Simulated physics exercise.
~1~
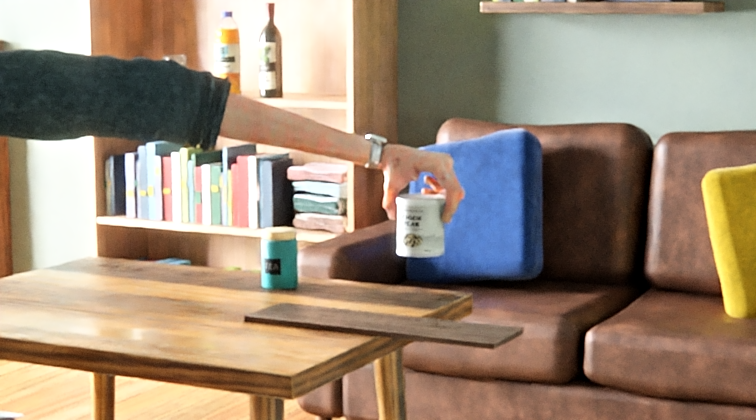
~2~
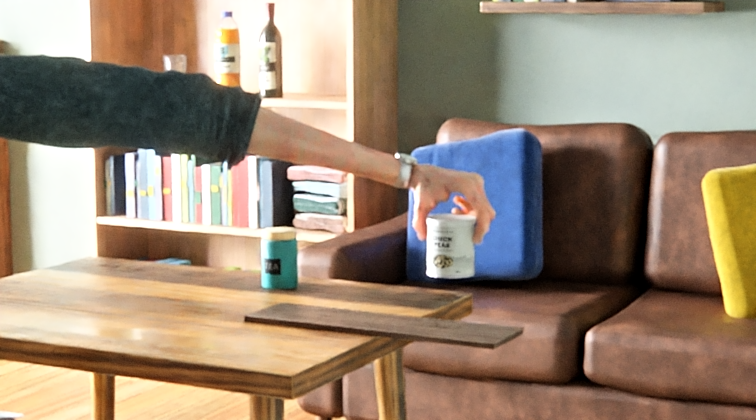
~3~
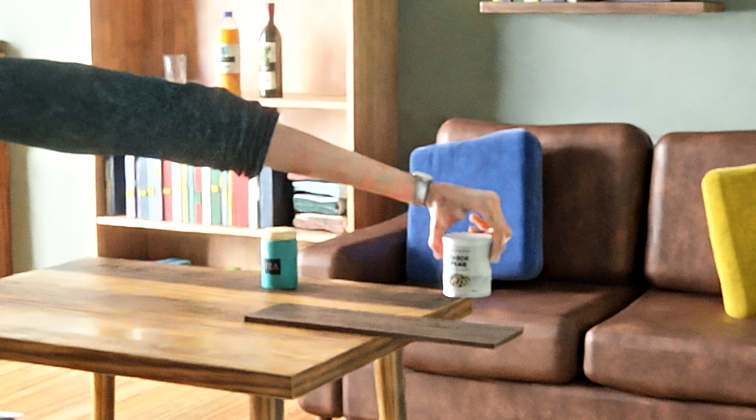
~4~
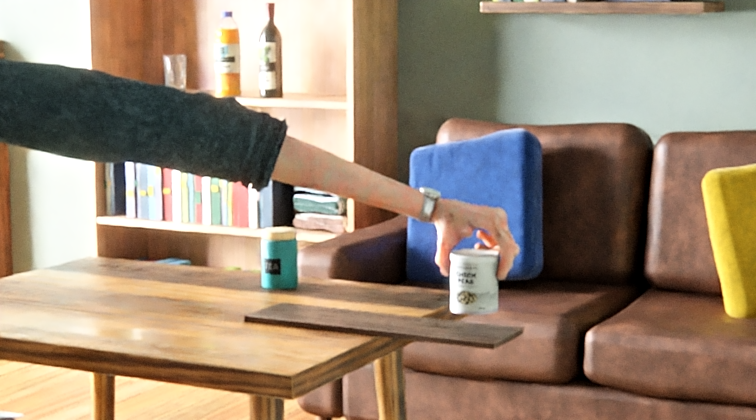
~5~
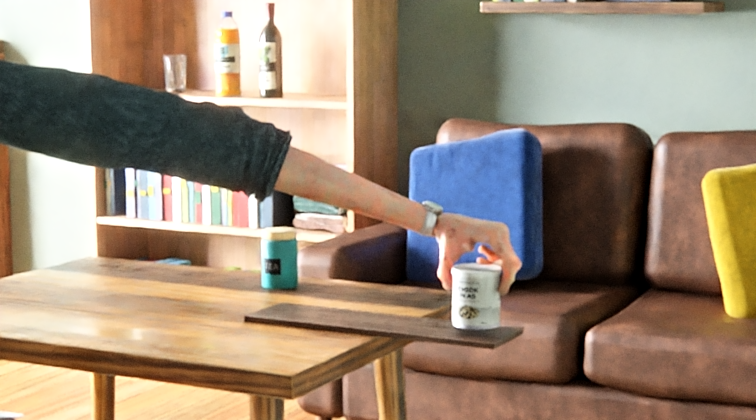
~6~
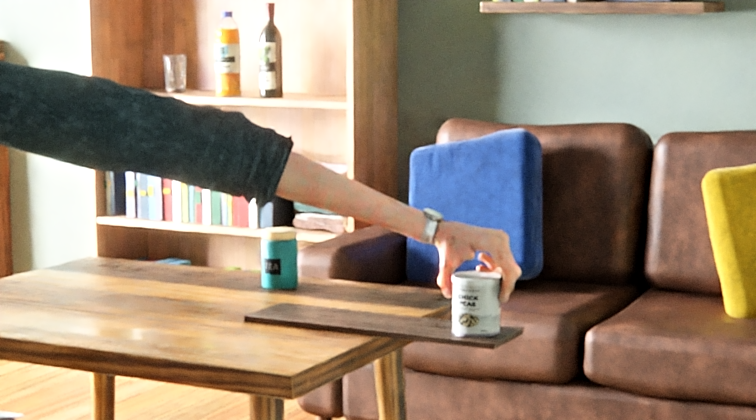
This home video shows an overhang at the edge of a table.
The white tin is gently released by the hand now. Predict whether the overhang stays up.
Prediction: It falls.
Then, 0.50 s later than the last frame, white tin and brown board now down on the floor or falling.
Then, 0.60 s later than the last frame, things are still on the move.
When it is over, down on the floor or falling, white tin and brown board; turquoise jar as before. The board comes down.
